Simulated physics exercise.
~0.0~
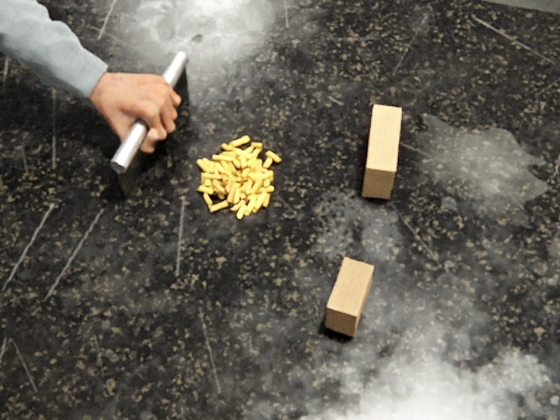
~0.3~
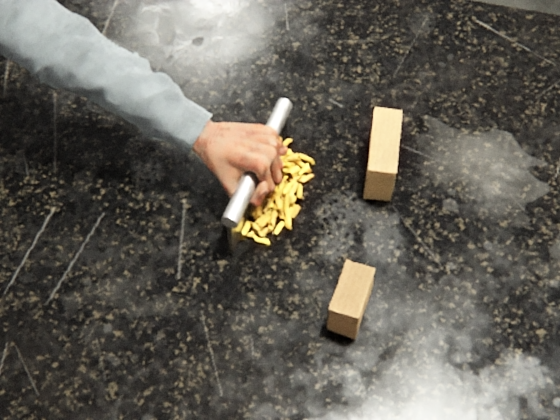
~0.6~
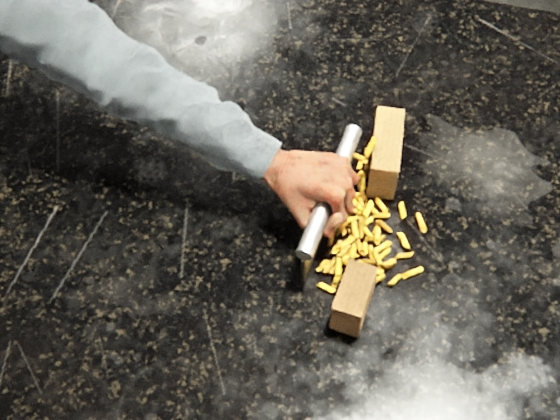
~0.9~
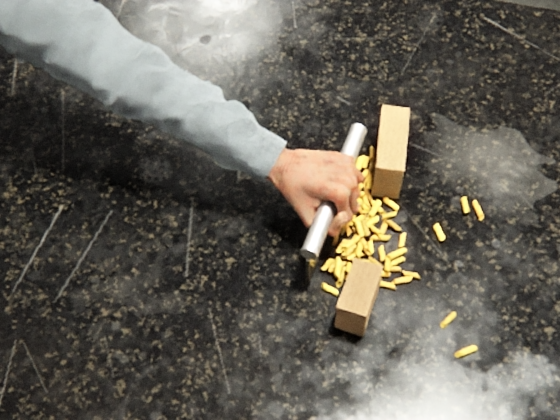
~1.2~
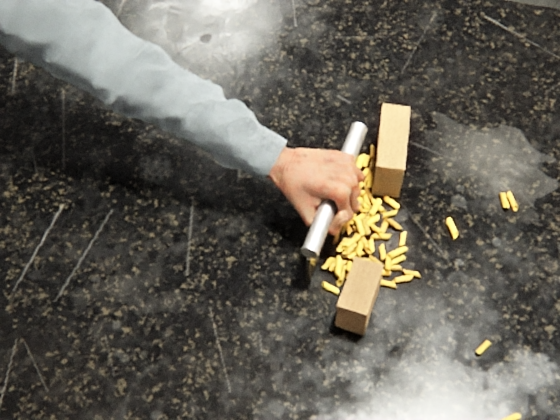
A dark, speckled stone surface with pale scratches and cloudy white patches is seen from above at an angle, the view swaying slightly. A hand in a light blue-grey sleeve holds a silvery scraper at upper left, beside a heap of yellow pasta pieces, with two tan blocks standing apart on the right. The hand sweeps the scraper right and slightly down, pushing the heap toward the blocks. The pieces bunch up and spread around the gap, and the scraper stops just short of the blocks. A few pieces slide away beyond, while most remain crowded by the blocks and in the gap.
